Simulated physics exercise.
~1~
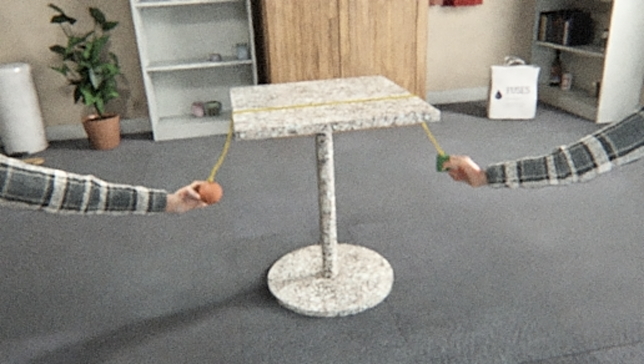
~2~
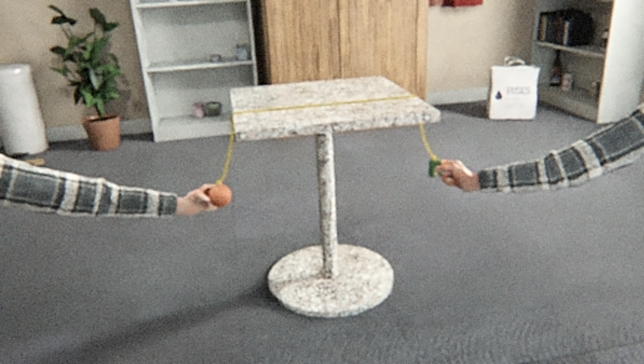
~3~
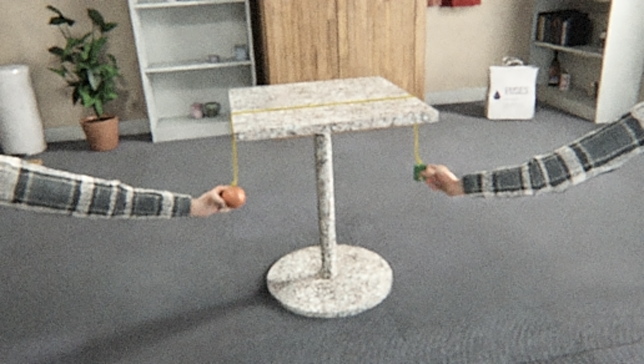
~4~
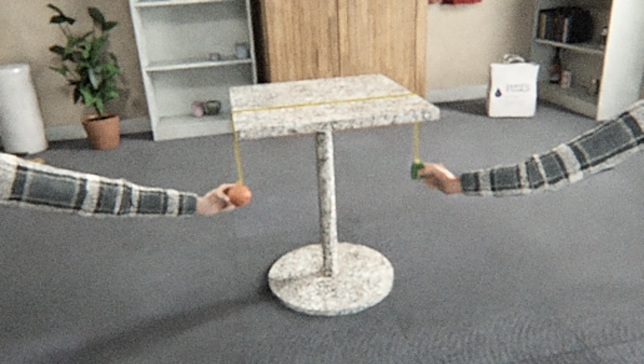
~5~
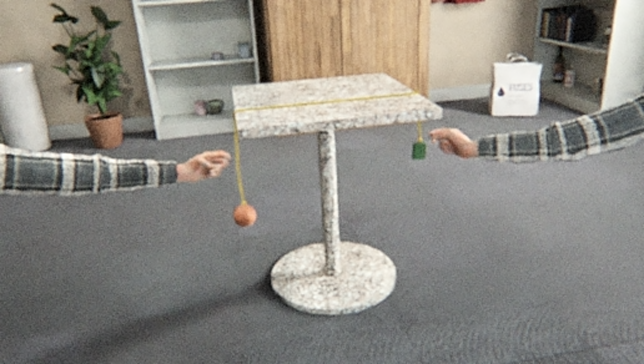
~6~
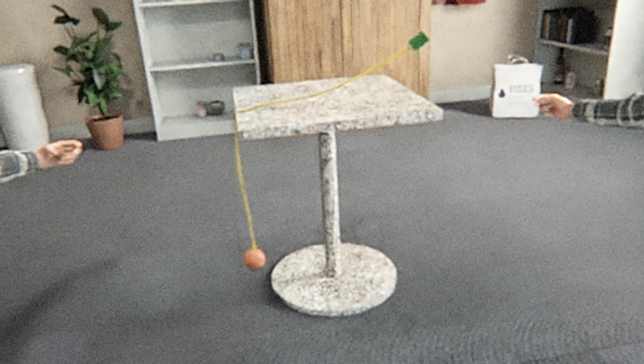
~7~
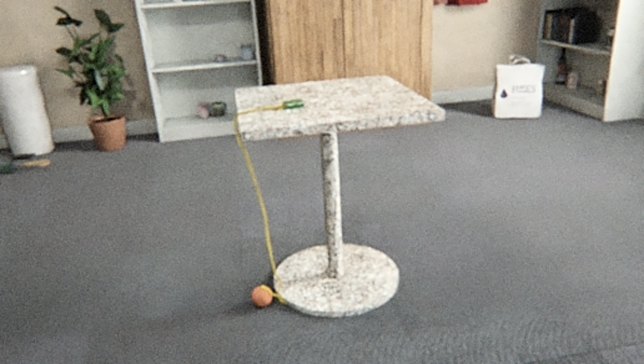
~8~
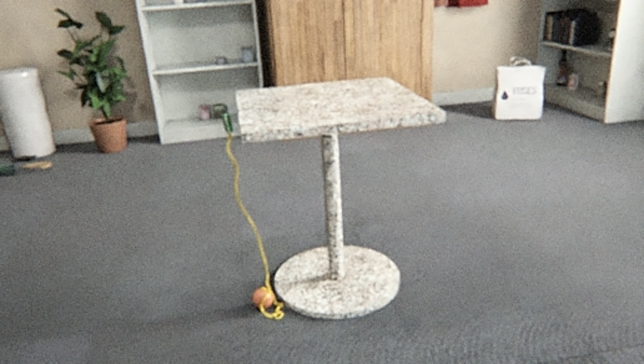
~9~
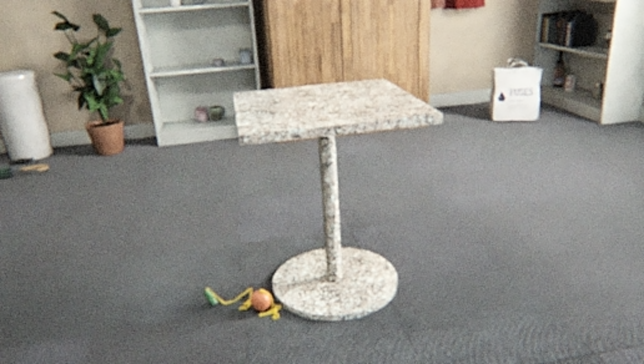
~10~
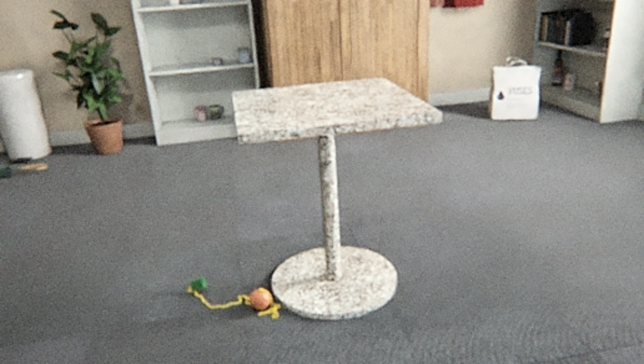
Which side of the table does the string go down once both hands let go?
The string goes down on the left side, following the orange to the floor and dragging the green matchbox over the tabletop after it.
